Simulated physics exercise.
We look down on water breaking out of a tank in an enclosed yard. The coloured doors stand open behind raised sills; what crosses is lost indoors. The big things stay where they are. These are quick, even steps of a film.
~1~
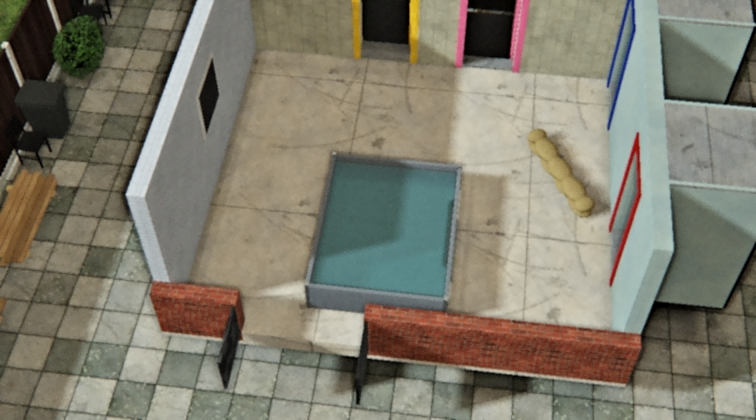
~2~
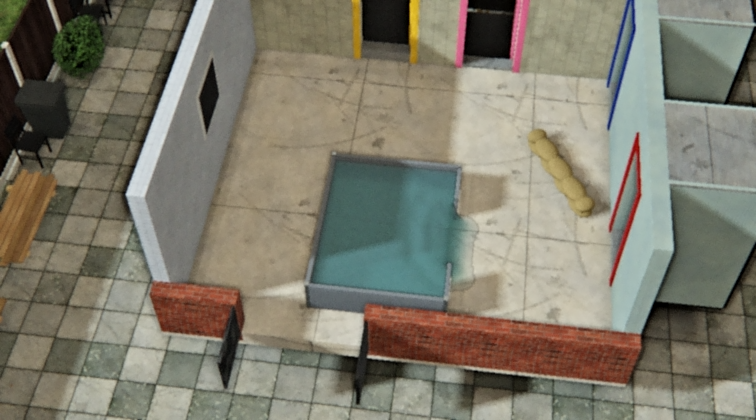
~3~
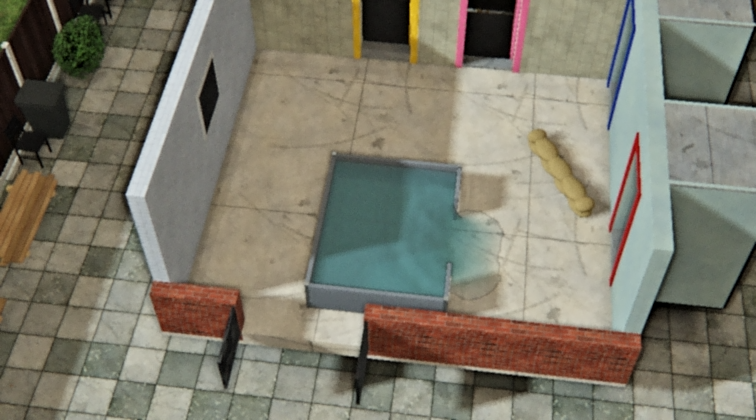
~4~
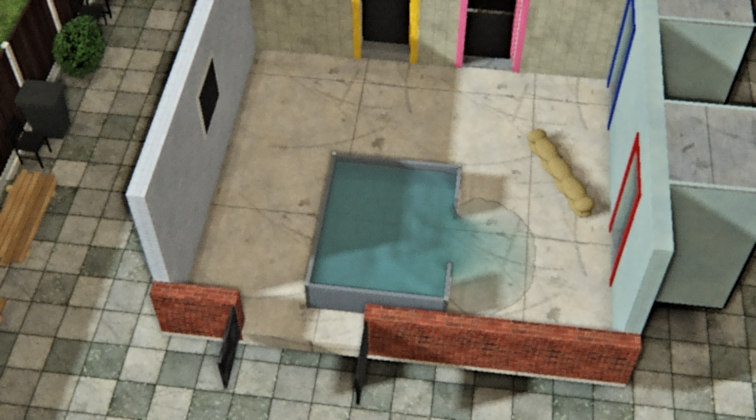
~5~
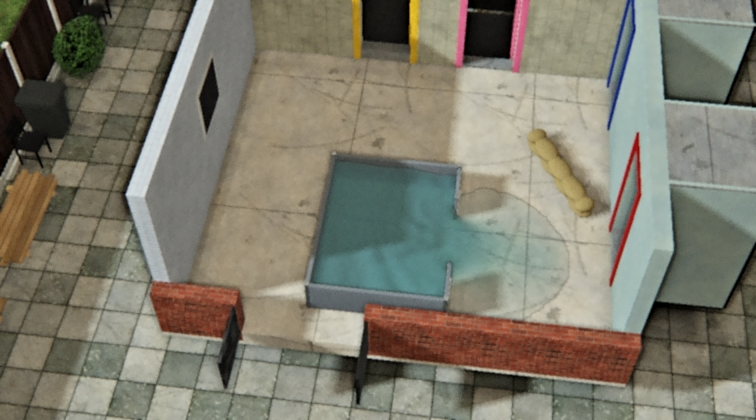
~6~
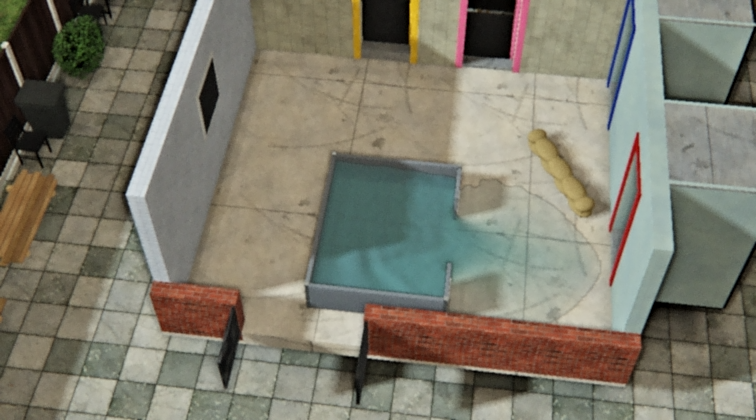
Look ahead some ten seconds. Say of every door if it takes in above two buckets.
In the end: The red door floods; the yellow door holds within the limit; the blue door holds within the limit; the pink door holds within the limit.
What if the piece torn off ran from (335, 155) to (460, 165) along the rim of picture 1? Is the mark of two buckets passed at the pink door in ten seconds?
Then: The pink one passes that mark.
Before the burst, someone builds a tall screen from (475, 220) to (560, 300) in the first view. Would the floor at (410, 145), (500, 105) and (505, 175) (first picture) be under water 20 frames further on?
In that order: No water, covered, flooded.
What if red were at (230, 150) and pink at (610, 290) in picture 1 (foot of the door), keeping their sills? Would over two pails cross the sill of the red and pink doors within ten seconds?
One by one: The red door holds; the pink door lets more in.
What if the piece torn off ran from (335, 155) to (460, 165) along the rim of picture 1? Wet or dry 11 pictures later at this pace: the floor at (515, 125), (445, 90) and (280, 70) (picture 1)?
One after the other: Awash, wet, awash.
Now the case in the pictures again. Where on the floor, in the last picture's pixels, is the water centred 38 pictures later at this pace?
Near (469, 238).
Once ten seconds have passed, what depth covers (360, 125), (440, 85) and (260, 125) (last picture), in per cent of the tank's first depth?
In that order: 8, 12 and 10 per cent.
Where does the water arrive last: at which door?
It is the yellow door.
A moment on, water covers 20 % of the floor; the red door over two buckets in, the yellow door not reached, the blue door not reached, the pink door not reached.
Next, water covers 25 % of the floor; the red door far over two buckets in, the yellow door not reached, the blue door not reached, the pink door not reached.
Then, water covers 40 % of the floor; the red door far over two buckets in, the yellow door not reached, the blue door wet at the sill, nothing in, the pink door not reached.
Later, water covers 60 % of the floor; the red door far over two buckets in, the yellow door wet at the sill, nothing in, the blue door wet at the sill, nothing in, the pink door wet at the sill, nothing in.
In the end, water covers 90 % of the floor; the red door far over two buckets in, the yellow door wet at the sill, nothing in, the blue door wet at the sill, nothing in, the pink door wet at the sill, nothing in.
